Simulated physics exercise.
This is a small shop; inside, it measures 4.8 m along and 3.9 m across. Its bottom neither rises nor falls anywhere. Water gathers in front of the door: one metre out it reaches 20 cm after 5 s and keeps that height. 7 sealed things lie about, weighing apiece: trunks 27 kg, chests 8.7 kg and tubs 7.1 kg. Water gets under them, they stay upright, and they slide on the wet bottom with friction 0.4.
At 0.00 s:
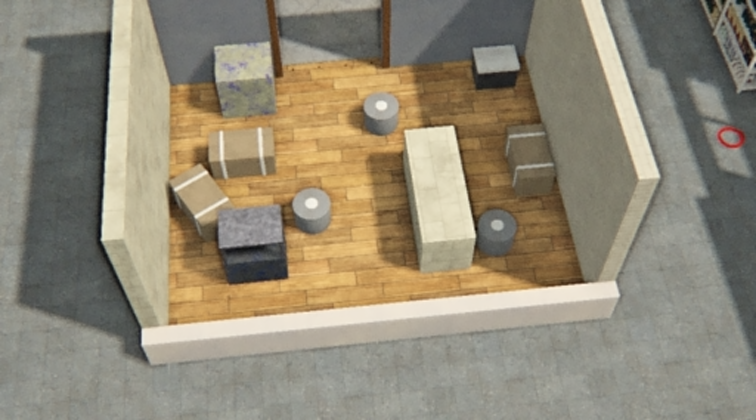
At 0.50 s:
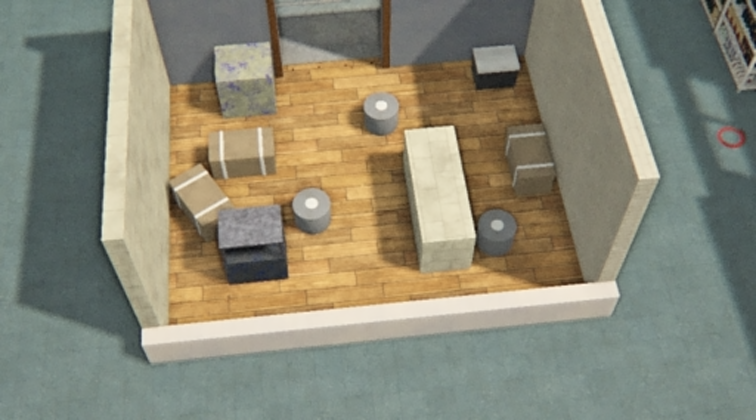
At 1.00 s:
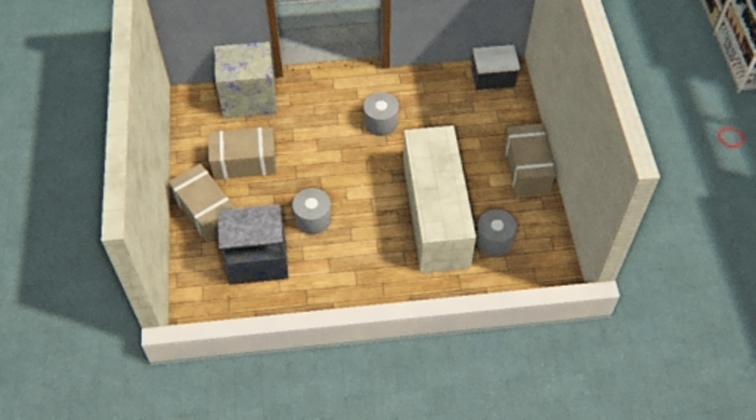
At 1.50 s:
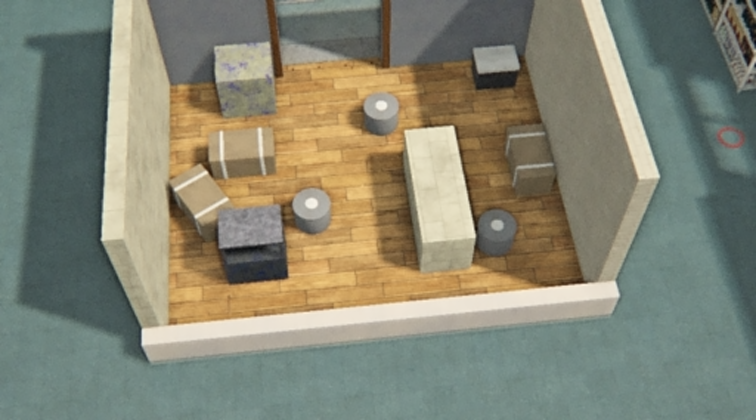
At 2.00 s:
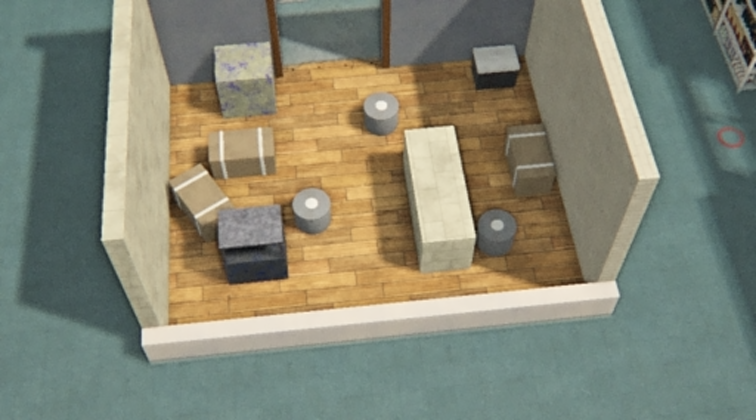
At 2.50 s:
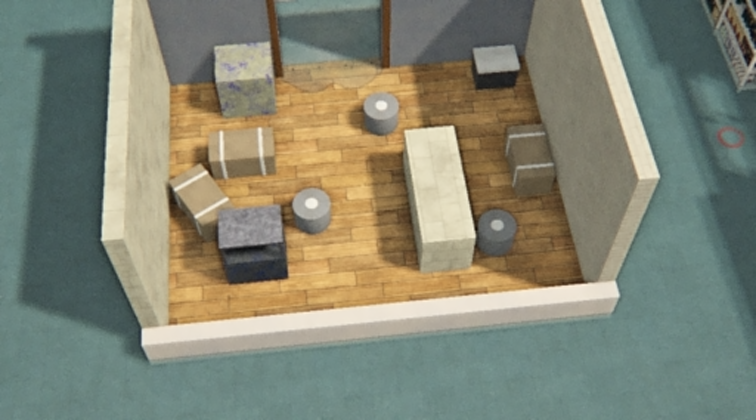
The clip shows a small wood-floored shop from above, with boxes, tubs and a long pale counter inside; the grey ground outside turns blue-green, then a thin patch of water appears just inside the doorway while the objects stay still.
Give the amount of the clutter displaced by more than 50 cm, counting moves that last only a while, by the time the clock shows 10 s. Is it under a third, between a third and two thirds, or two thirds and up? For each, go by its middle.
The portion should come out lower than one third.
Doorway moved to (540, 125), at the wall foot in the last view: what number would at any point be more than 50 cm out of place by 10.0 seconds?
In that case the number is 5.
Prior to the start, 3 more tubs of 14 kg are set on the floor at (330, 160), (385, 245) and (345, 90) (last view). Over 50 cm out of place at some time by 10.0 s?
One: Beyond it. Two: Beyond it. Three: Beyond it.
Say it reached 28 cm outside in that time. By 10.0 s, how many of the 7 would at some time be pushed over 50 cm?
Result: 5.
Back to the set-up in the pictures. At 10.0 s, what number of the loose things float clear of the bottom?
It comes to 4 of them.
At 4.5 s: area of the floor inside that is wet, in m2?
Wet area: Approx. 4.5 m2.
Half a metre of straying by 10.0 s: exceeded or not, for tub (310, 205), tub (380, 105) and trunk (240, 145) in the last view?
Taking them in that order, the first is beyond the limit, the second beyond the limit and the third within the limit.
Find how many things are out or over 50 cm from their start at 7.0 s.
At that moment it comes to 2.
After 3.5 s 0 of 7 are over 50 cm from their spots; 0 afloat.
After 4.5 s 0 of 7 are over 50 cm from their spots; 0 afloat.
After 7.0 s 2 of 7 are over 50 cm from their spots; 1 afloat.
After 10.0 s 2 of 7 are over 50 cm from their spots, and 2 have been at some point; 4 afloat.
